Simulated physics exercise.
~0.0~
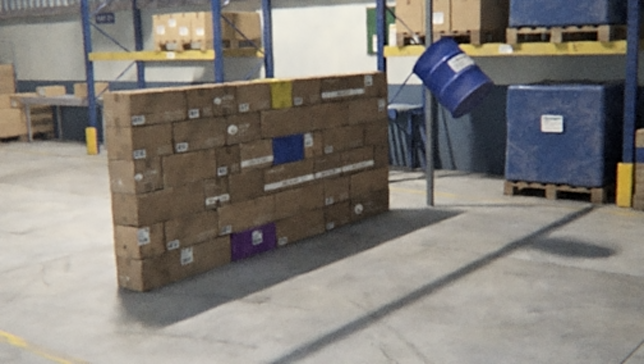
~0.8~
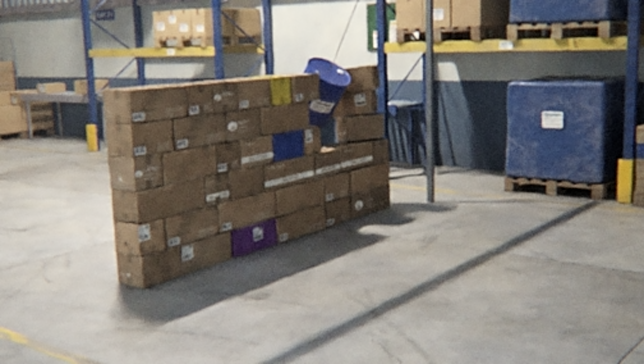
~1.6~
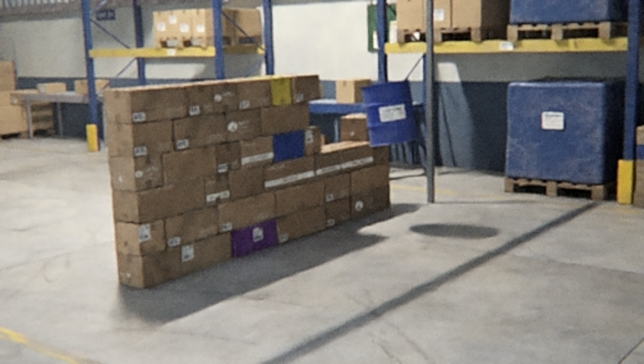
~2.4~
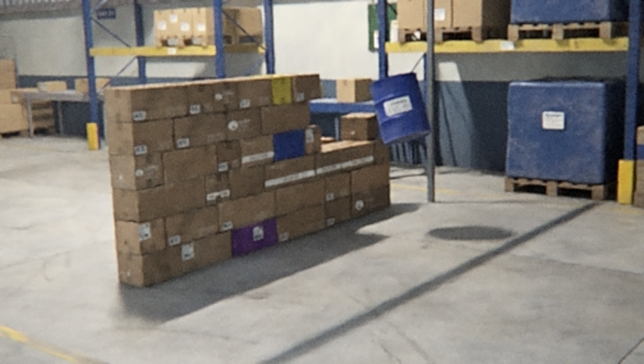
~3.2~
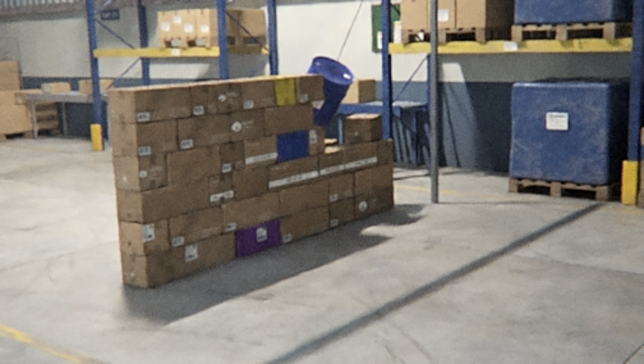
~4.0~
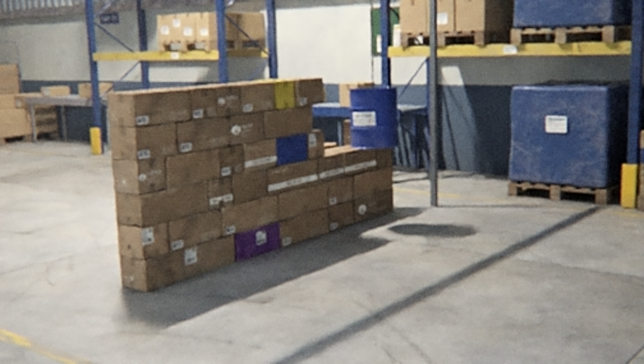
At the start, a blue drum hangs tilted in the air to the right of a wall of taped brown cartons in a warehouse, with one yellow, one blue and one purple carton among them. The drum swings left into the upper right part of the wall, and cartons there give way. It swings back to the right, leaving a stepped gap at that end. The drum then swings left again over the gap and returns rightward. At the end it hangs nearly upright beside the wall, with the three coloured cartons still in place.
